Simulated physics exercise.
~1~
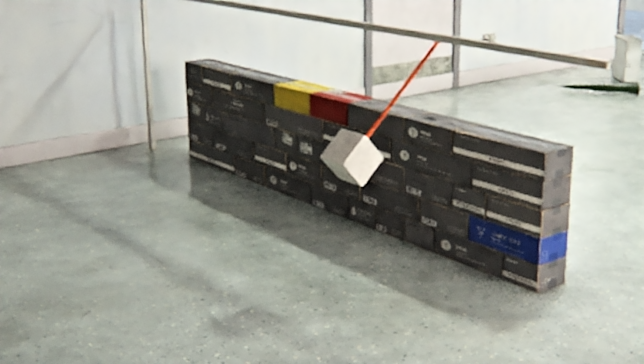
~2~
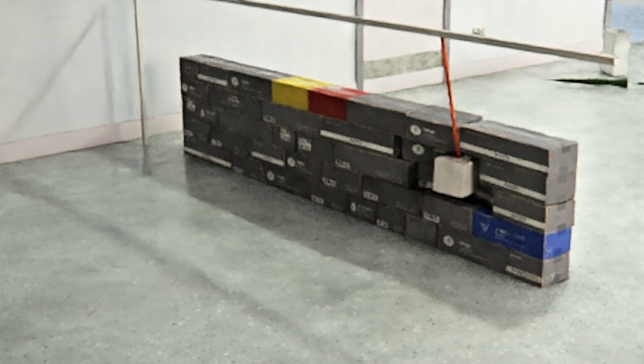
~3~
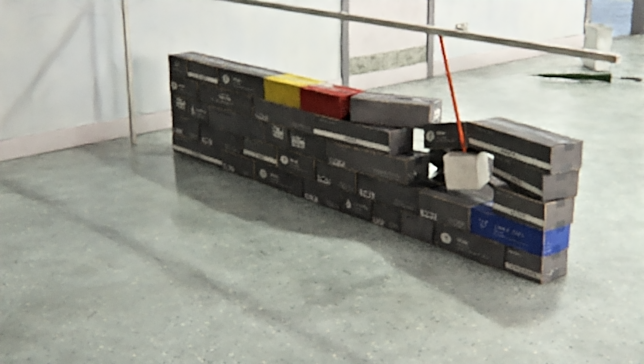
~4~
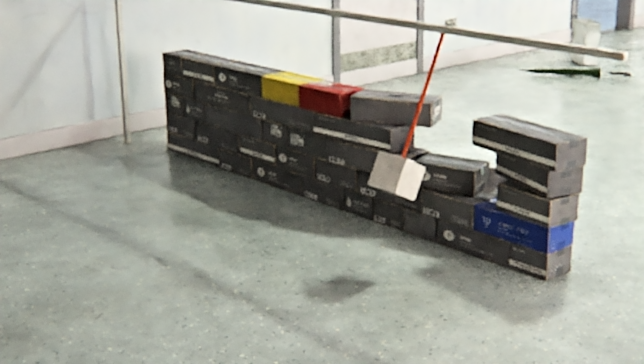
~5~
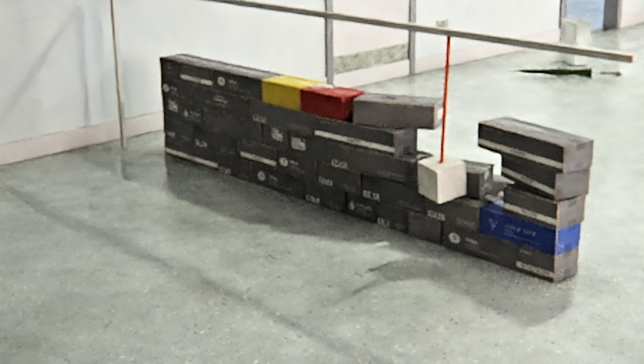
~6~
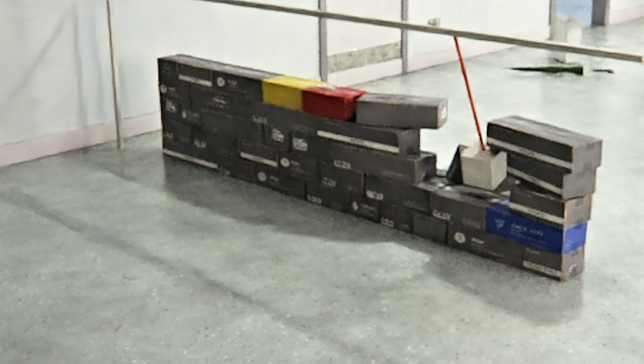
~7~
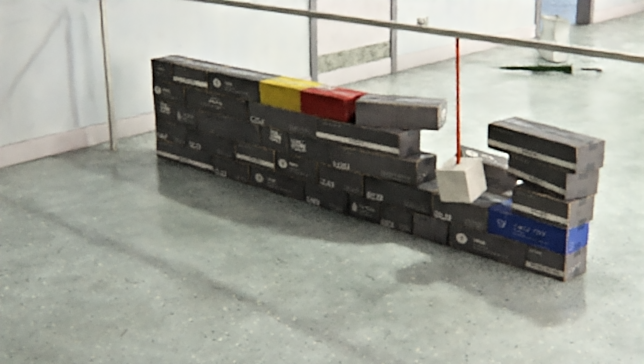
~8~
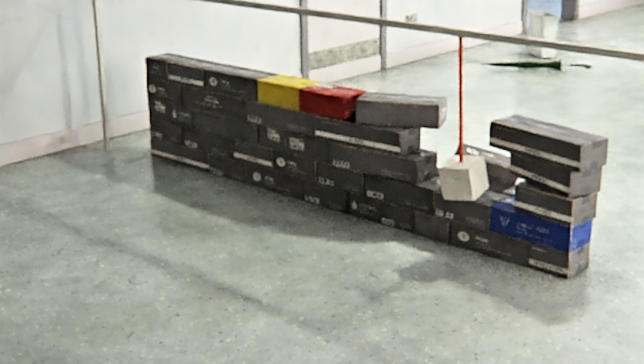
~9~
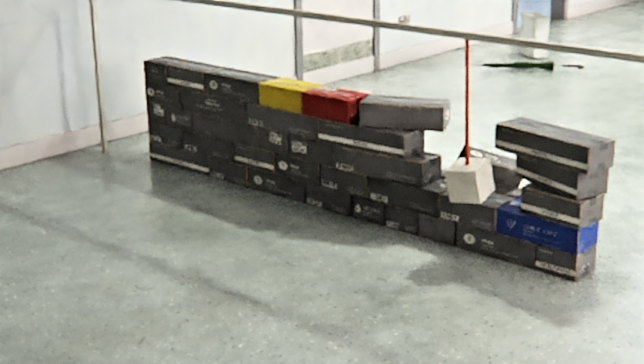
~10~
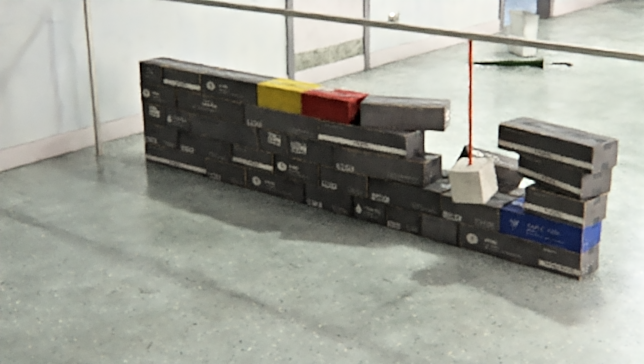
A pale block hanging on a red line swung into the right part of a dark box wall, knocked a gap in its top, swung back and settled hanging in the gap, while the yellow, red and blue boxes stayed up.
